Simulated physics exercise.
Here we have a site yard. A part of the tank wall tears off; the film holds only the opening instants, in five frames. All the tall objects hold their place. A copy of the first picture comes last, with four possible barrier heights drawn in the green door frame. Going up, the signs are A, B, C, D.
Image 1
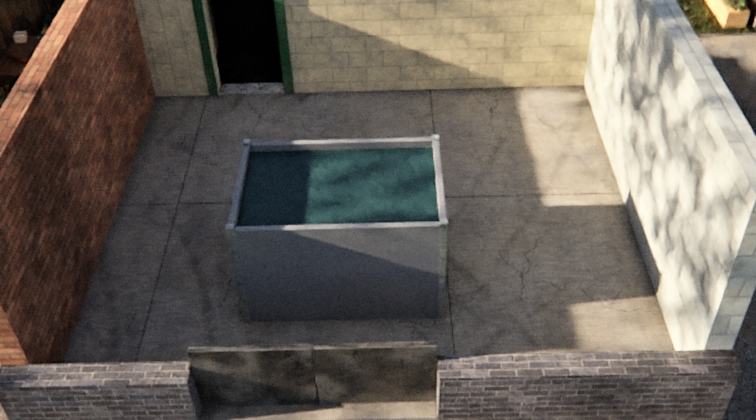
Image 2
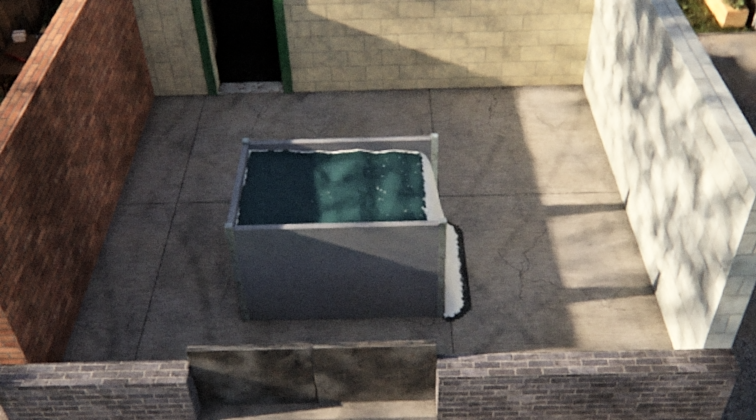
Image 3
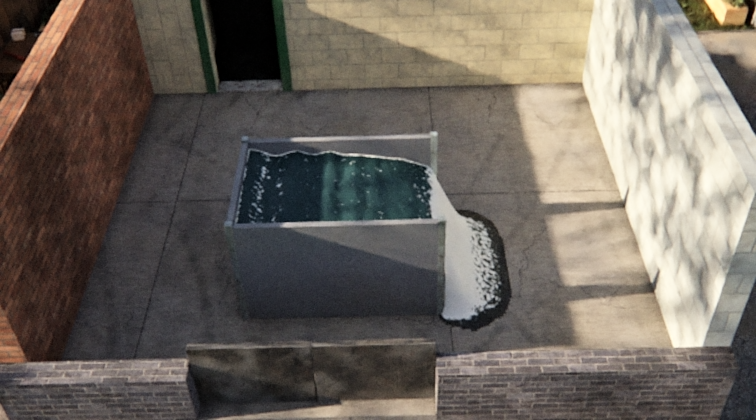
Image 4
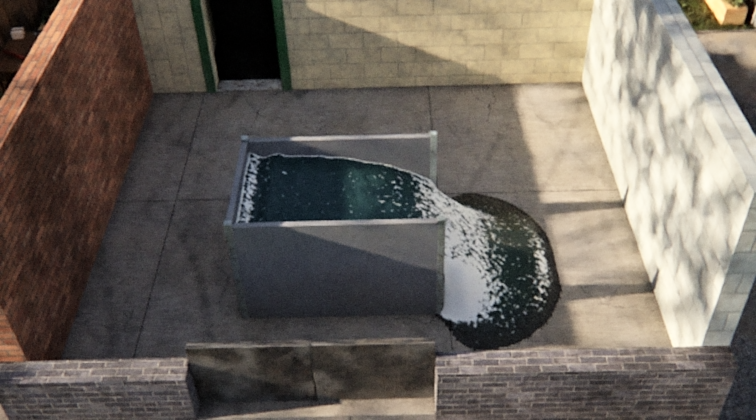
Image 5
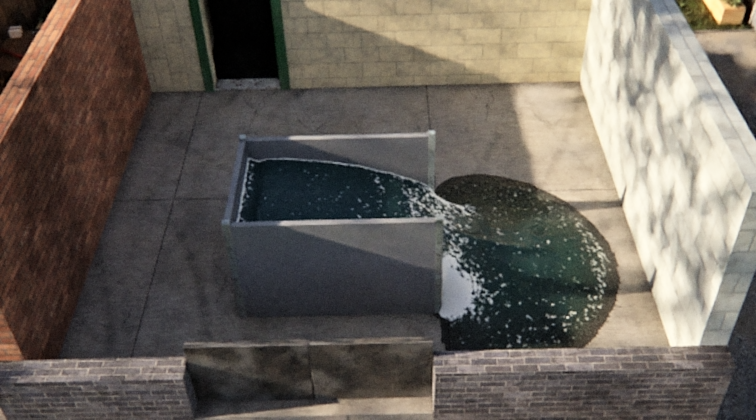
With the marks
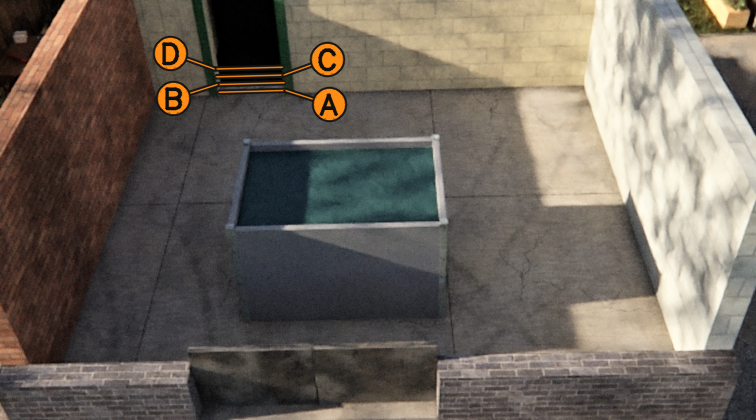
The clip opens on a walled yard with a green-framed doorway at the back and a grey tank of still, dark teal water in the middle. The tank's right side opens and water pours out in a white, foaming sheet, then spreads over the paving in a widening dark pool as the level inside drops.
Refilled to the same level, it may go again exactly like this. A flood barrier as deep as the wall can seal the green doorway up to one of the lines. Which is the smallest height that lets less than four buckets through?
Take B.
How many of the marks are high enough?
Three of the four.
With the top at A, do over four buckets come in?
Yes, it does.
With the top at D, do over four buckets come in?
No, not at all.
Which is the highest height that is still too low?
That would be A.
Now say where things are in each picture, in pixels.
Water in the tank at rest, its middle at (340, 188); foot of the green doorway at (252, 94); shut gate at (314, 354), in the first frame.
In the second frame, 1 % of the ground under water, visible out to (458, 287).
In the third frame, 4 % of the ground under water, visible out to (478, 219).
In the fourth frame, 8 % of the ground under water, visible out to (527, 221).
In the fifth frame, 15 % of the ground under water, visible out to (597, 238).
In orange, A at (252, 91); B at (251, 83); C at (249, 75); D at (248, 68); from the bottom up A, B, C, D.
With A, about 9 bucketfuls get in.
With B, a splash gets over, under a bucket.
With C, nothing gets over.
With D, nothing gets over.
